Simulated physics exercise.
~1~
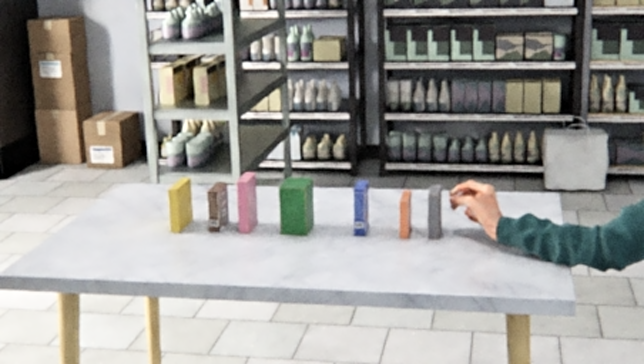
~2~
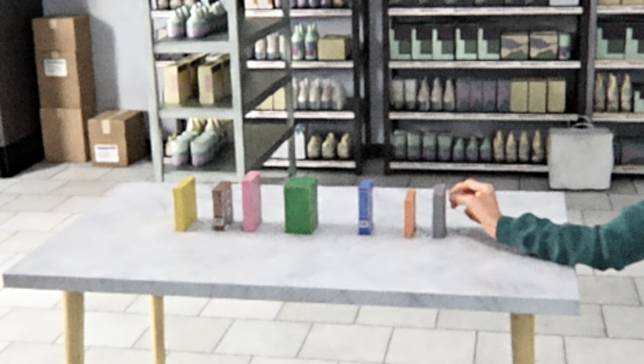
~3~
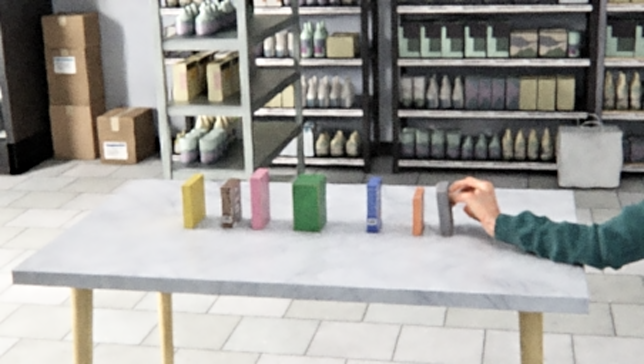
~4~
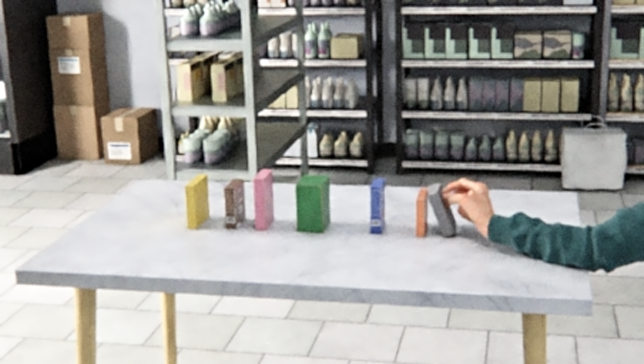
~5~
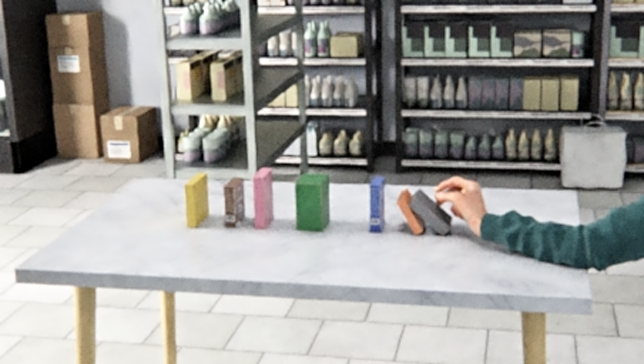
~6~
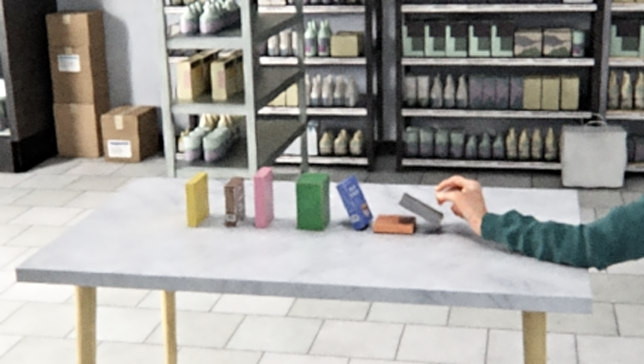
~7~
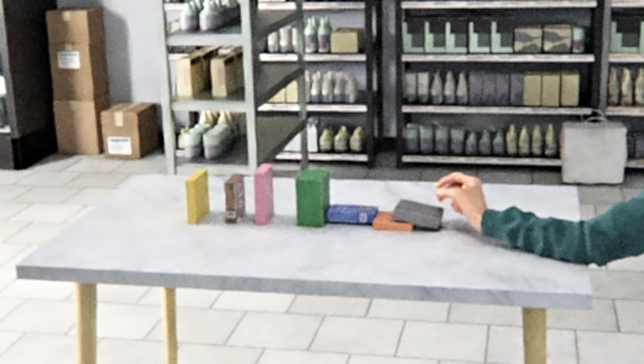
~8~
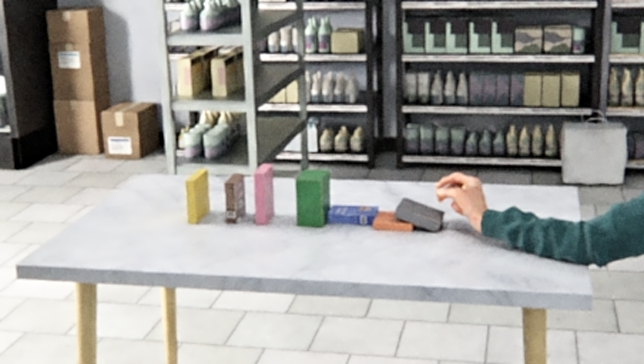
In a storeroom with shelves of bottles and stacked cardboard boxes behind, a slightly swaying camera looks across a pale table. A row of upright pieces stands on it, from left to right yellow, brown, pink, green, blue, orange and grey, with a green-sleeved hand at the right end. The fingers tip the grey board leftward into the orange board, which leans and falls onto its side. The blue packet then tilts left and drops flat beside the green block. The grey board comes to rest toppled against the orange one, while the green, pink, brown and yellow pieces stay standing.
